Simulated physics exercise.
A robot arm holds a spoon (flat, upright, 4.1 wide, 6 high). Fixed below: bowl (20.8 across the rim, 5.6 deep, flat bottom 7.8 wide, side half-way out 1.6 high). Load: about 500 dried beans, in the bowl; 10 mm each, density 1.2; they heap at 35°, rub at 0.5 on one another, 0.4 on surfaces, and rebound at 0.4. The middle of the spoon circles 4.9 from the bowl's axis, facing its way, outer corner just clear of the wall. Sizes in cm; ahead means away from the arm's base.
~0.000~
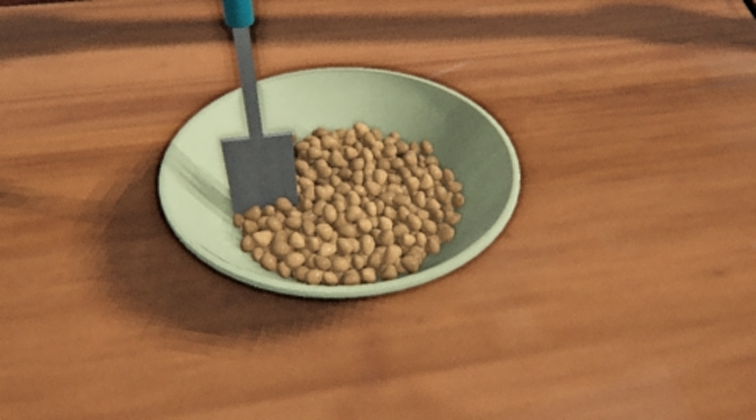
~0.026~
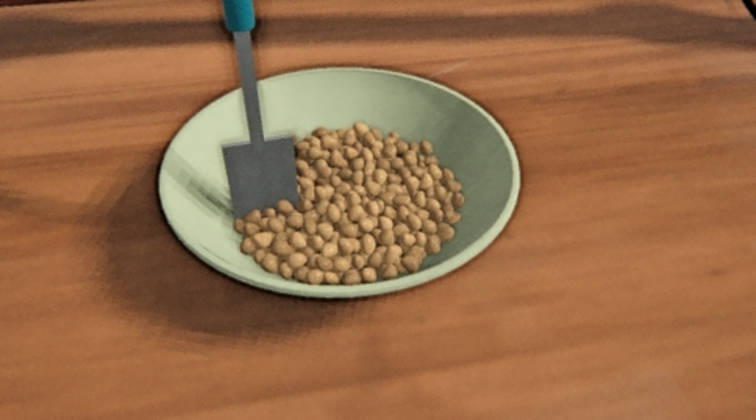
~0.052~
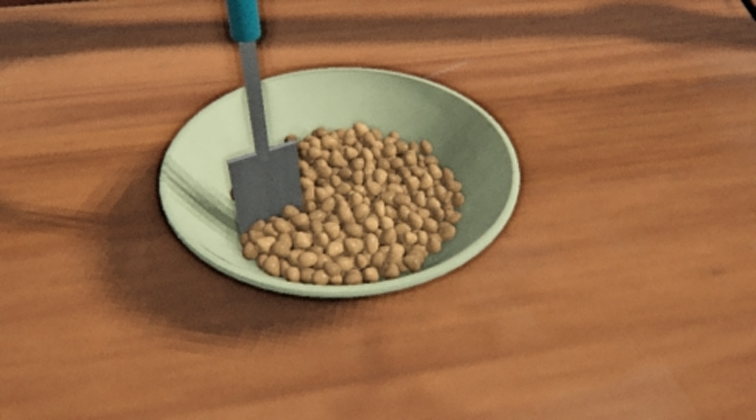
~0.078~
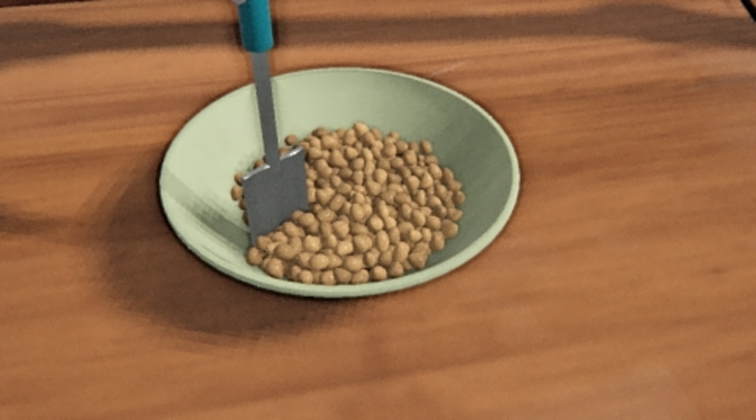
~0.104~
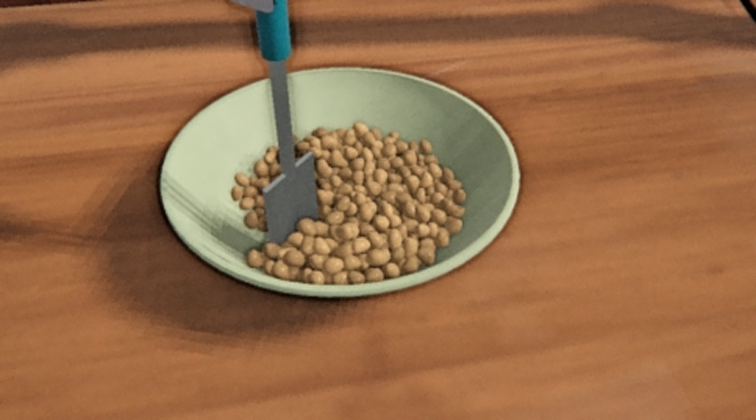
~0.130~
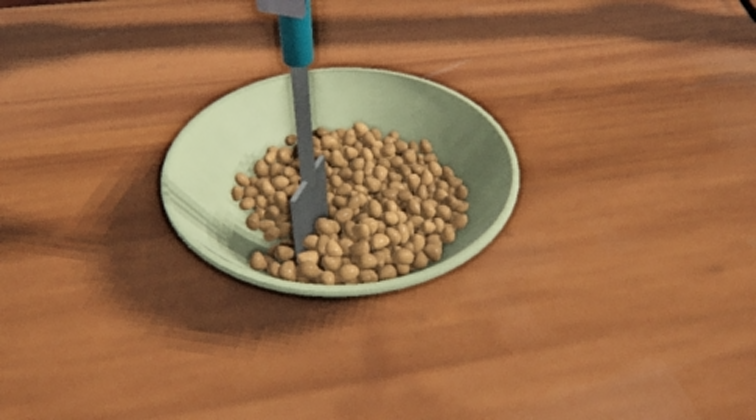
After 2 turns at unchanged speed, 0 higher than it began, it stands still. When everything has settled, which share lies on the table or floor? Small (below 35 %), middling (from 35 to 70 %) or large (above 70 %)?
A small share, below 35 %, ends on the table or floor.
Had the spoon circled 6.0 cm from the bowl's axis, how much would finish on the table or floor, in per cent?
In that case some 20 per cent.
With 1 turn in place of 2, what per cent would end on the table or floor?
In that case some 10 per cent.
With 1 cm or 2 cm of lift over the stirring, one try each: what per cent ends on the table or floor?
Some 5 and 5 per cent.
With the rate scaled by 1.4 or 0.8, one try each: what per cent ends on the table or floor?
About 35 and 15 per cent.
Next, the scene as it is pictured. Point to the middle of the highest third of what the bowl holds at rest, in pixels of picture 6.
Around (275, 225).
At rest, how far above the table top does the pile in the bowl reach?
About 6.0 cm.
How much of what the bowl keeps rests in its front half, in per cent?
Roughly 55 per cent.
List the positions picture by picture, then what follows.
In the first picture, spoon neck at (253, 114), 0° round; upper third of the load around (352, 190), from x 235 to 460, top at y 130; 500 in the bowl.
In the second picture, spoon neck at (254, 118), 5° round; upper third of the load around (351, 191), from x 235 to 455, top at y 130.
In the third picture, spoon neck at (259, 129), 17° round; upper third of the load around (349, 196), from x 235 to 455, top at y 130.
In the fourth picture, spoon neck at (270, 140), 31° round; upper third of the load around (351, 201), from x 235 to 460, top at y 130.
In the fifth picture, spoon neck at (286, 149), 45° round; upper third of the load around (355, 208), from x 235 to 460, top at y 130.
In the sixth picture, spoon neck at (306, 155), 59° round; upper third of the load around (363, 210), from x 235 to 460, top at y 130; 500 in the bowl.
By 0.61 s, 319° round, highest piece 8 above the table; 459 in the bowl, 37 on the table or floor, 4 in flight or on the tool.
By 1.09 s, 219° round, highest piece 7 above the table; 430 in the bowl, 68 on the table or floor, 2 in flight or on the tool.
By 1.53 s, 0° round, highest piece 6 above the table; 414 in the bowl, 86 on the table or floor.
By 2.23 s, 0° round, highest piece 6 above the table; 414 in the bowl, 86 on the table or floor.
Final count, 414 in the bowl, 86 on the table or floor. That is 17 % on the table or floor.
